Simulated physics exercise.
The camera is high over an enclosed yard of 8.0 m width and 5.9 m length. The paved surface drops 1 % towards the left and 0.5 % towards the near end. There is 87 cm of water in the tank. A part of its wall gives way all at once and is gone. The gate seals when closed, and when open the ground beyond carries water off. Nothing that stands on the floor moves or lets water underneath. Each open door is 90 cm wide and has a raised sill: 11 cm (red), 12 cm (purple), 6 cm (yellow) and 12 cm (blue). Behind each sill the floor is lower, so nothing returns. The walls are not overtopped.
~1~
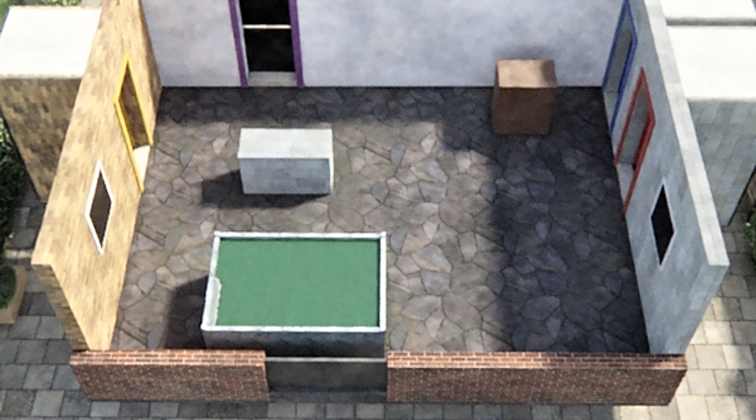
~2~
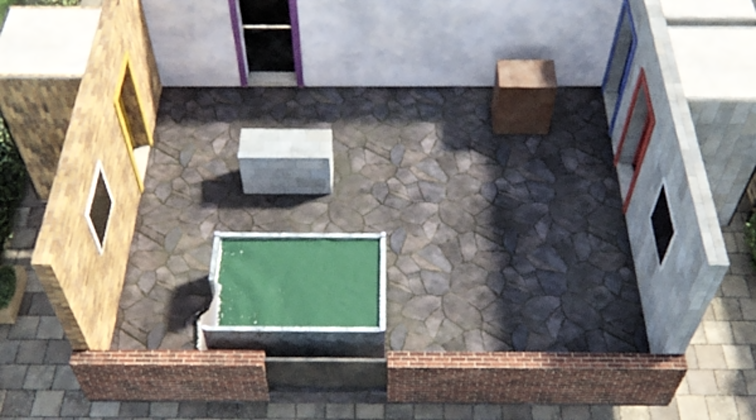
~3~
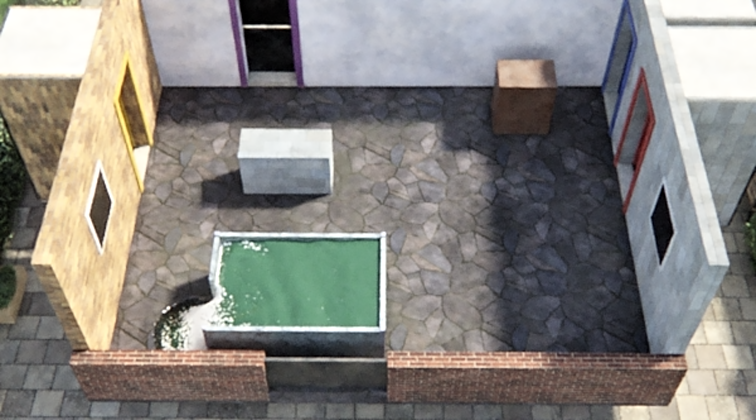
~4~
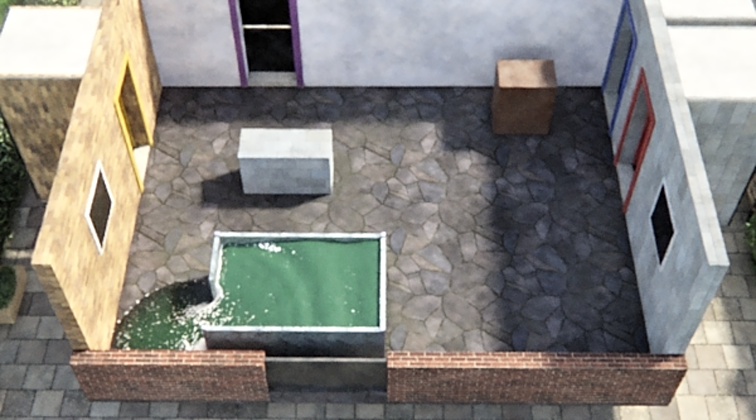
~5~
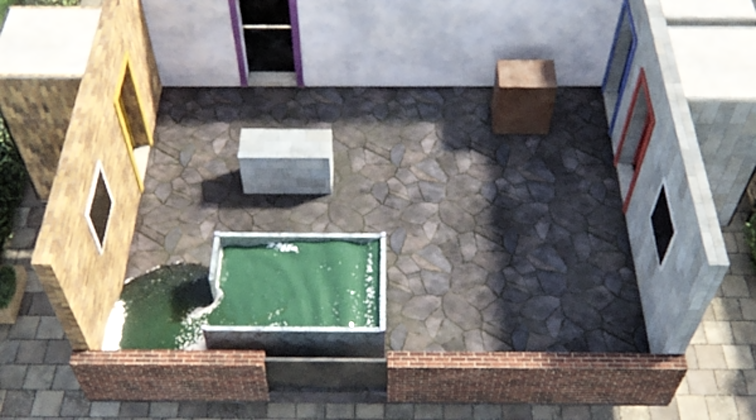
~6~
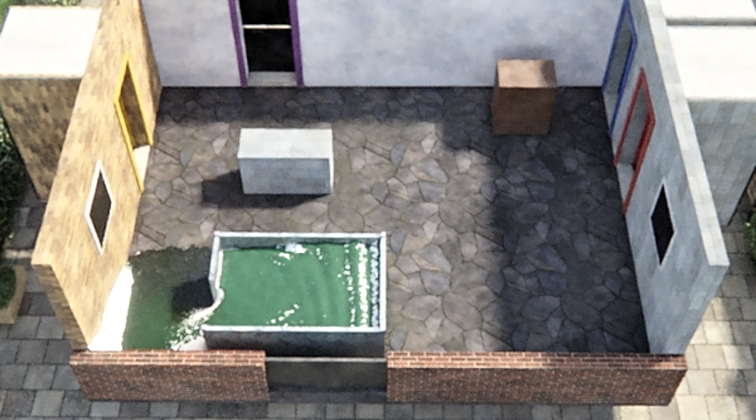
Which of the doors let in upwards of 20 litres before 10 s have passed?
Door by door: At the red door it does not reach the limit; at the purple door it passes the limit; at the yellow door it goes over the limit; at the blue door it does not reach the limit.
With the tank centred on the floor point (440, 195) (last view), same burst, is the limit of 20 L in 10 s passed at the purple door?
Then: Purple not over.
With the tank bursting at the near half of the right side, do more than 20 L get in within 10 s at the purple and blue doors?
Against that limit: Purple below, blue past it.
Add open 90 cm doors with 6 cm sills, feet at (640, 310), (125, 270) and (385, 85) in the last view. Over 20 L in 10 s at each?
In turn: Under, past it, below.
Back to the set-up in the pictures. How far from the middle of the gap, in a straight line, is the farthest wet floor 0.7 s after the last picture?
Some 3.6 m out.
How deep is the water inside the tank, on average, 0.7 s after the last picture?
About 61 cm.
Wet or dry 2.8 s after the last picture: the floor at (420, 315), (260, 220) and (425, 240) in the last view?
In turn: Dry, under water, still dry.
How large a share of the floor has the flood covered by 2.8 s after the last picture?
Some 40 per cent of it.
Then, 0.7 s after the last picture water covers 10 % of the floor and is deepest (70 cm) near (107, 365); red door not reached, purple door not reached, yellow door 2 cm at the sill, 0 L in, blue door not reached.
Then, 1.5 s after the last picture water covers 25 % of the floor and is deepest (56 cm) near (107, 365); red door not reached, purple door not reached, yellow door 9 cm at the sill, 0 L in, blue door not reached.
Then, 2.8 s after the last picture water covers 40 % of the floor and is deepest (38 cm) near (105, 376); red door not reached, purple door 22 cm at the sill, 34 L in, yellow door 8 cm at the sill, 3 L in, blue door not reached.
Then, 5.3 s after the last picture water covers 85 % of the floor and is deepest (26 cm) near (105, 376); red door not reached, purple door 15 cm at the sill, 100 L in, yellow door 6 cm at the sill, 6 L in, blue door not reached.
Then, 9.3 s after the last picture water covers 100 % of the floor and is deepest (15 cm) near (642, 378); red door 8 cm at the sill, 0 L in, purple door 8 cm at the sill, 108 L in, yellow door 10 cm at the sill, 45 L in, blue door 6 cm at the sill, 0 L in.
